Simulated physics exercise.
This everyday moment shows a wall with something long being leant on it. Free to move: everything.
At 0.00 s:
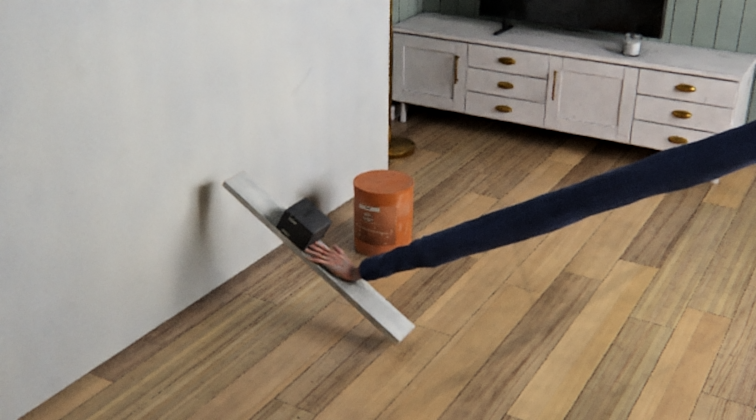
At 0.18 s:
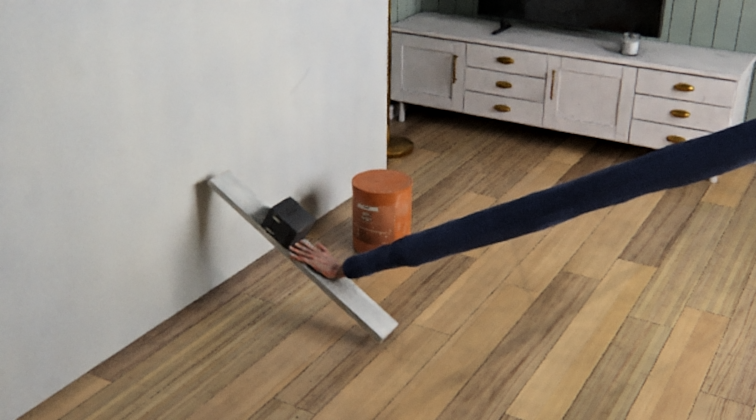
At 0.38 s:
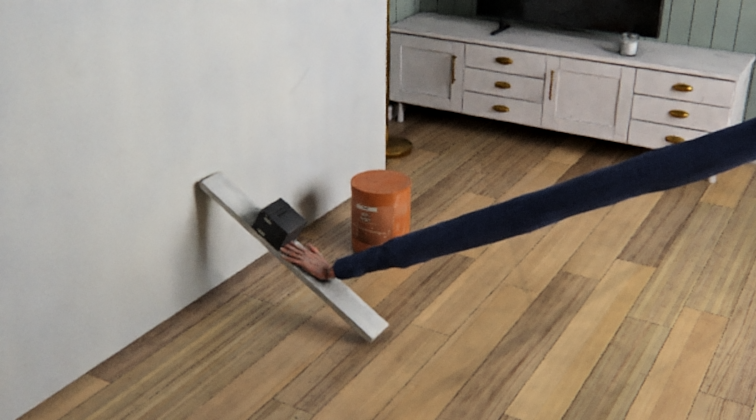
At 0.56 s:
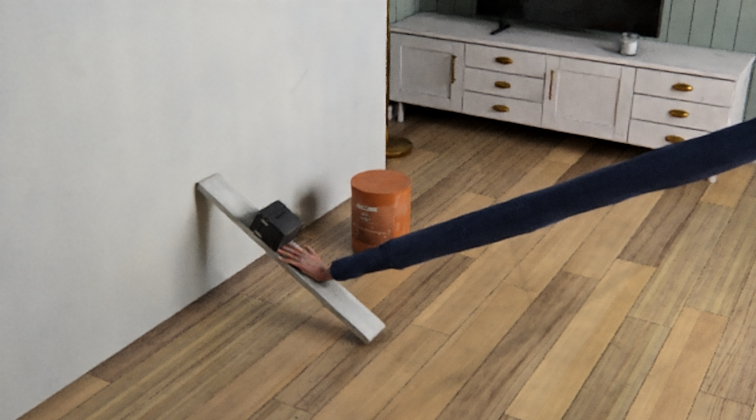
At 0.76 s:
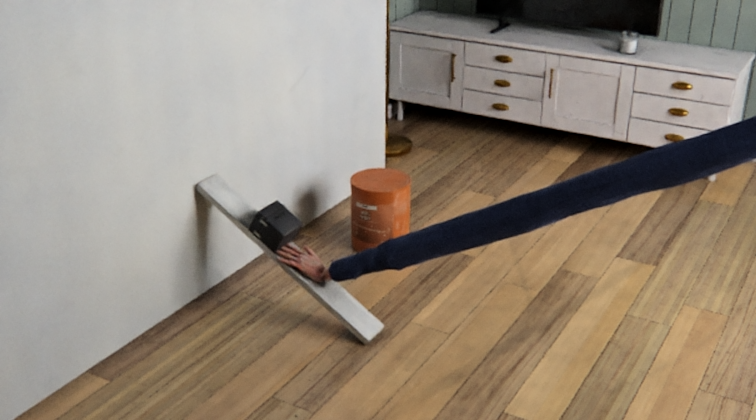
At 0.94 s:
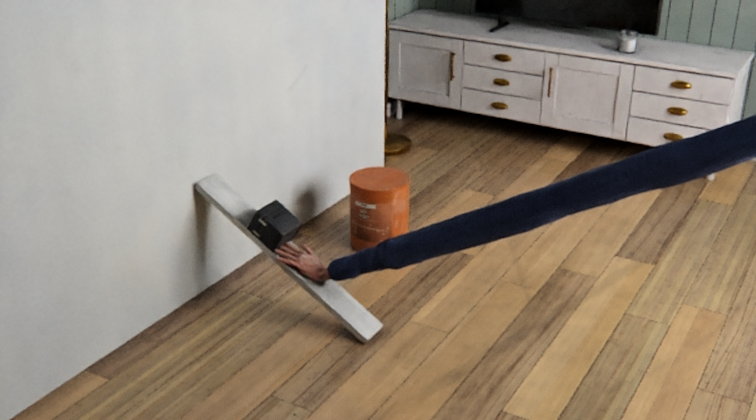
In a room with a wood plank floor, seen from above at an angle, a pale wall stands at left and a white cabinet with brass-coloured handles at the back right. A dark-sleeved arm reaches in from the right to a white plank bearing a black box, near an orange pail. The hand moves the slanted plank left against the wall, then stays on it, while the view shifts very slightly.
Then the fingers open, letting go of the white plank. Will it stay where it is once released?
It comes down.
Around 1.24 s, white plank 23° lower than it was left near (302, 298).
Around 1.34 s, white plank 30° lower than it was left near (305, 303).
Finally (2.2 s), moved from the start, white plank; orange pail still in place. Final places as the last picture's camera would see them, white plank near (306, 312). The plank gives way.
